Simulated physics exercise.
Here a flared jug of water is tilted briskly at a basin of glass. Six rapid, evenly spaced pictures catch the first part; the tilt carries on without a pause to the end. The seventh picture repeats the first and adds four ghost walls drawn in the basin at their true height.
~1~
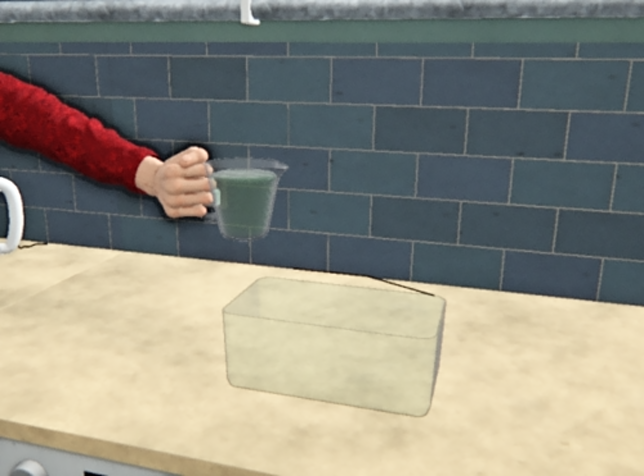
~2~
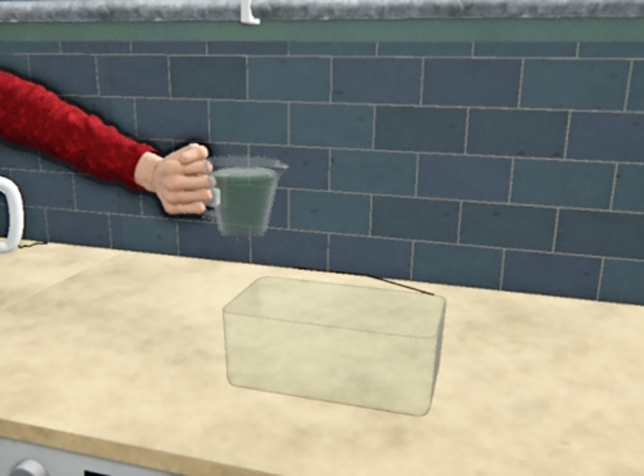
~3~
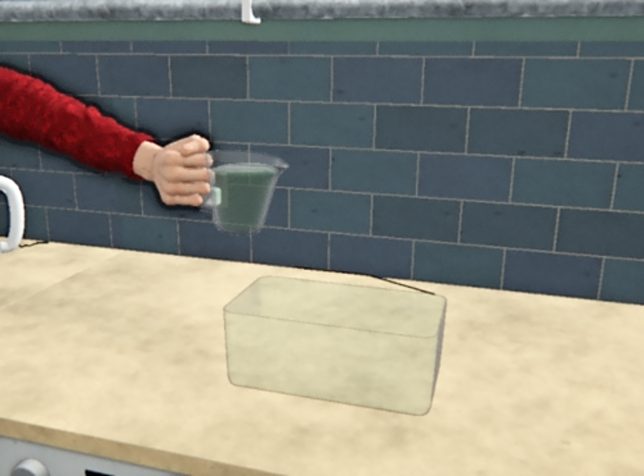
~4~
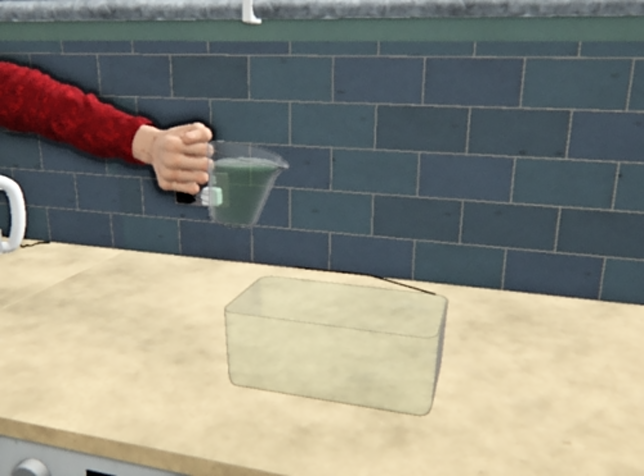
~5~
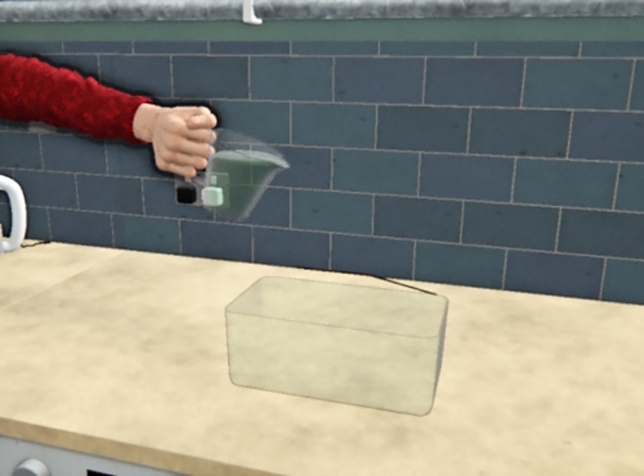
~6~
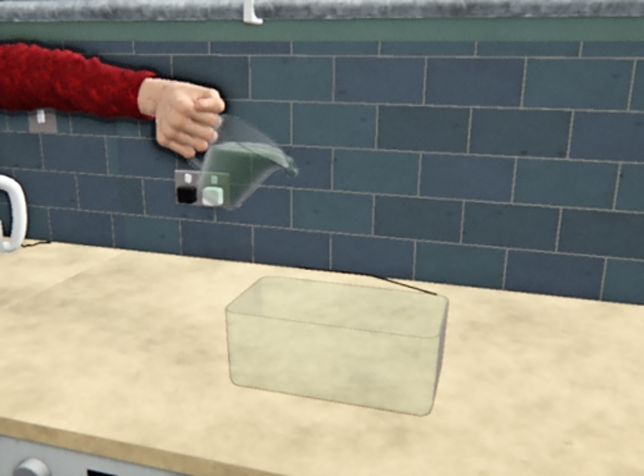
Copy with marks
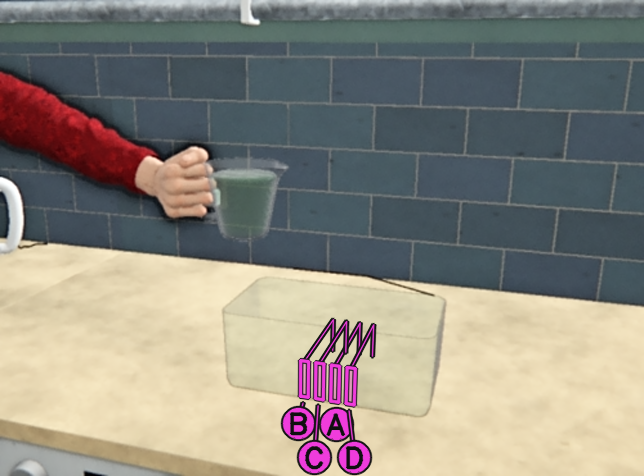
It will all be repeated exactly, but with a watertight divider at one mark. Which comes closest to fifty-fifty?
D works best here.
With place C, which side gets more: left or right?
The right one.
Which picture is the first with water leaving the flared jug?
Picture 6.
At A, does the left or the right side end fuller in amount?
The right side.
On the marked copy, A at (333, 408); B at (303, 402); C at (318, 405); D at (349, 410).
With A, about 15 % ends left of the wall and 82 % right of it; 3 % is lost outside.
With B, about 4 % ends left of the wall and 93 % right of it; 3 % is lost outside.
With C, about 7 % ends left of the wall and 90 % right of it; 3 % is lost outside.
With D, about 56 % ends left of the wall and 41 % right of it; 4 % is lost outside.
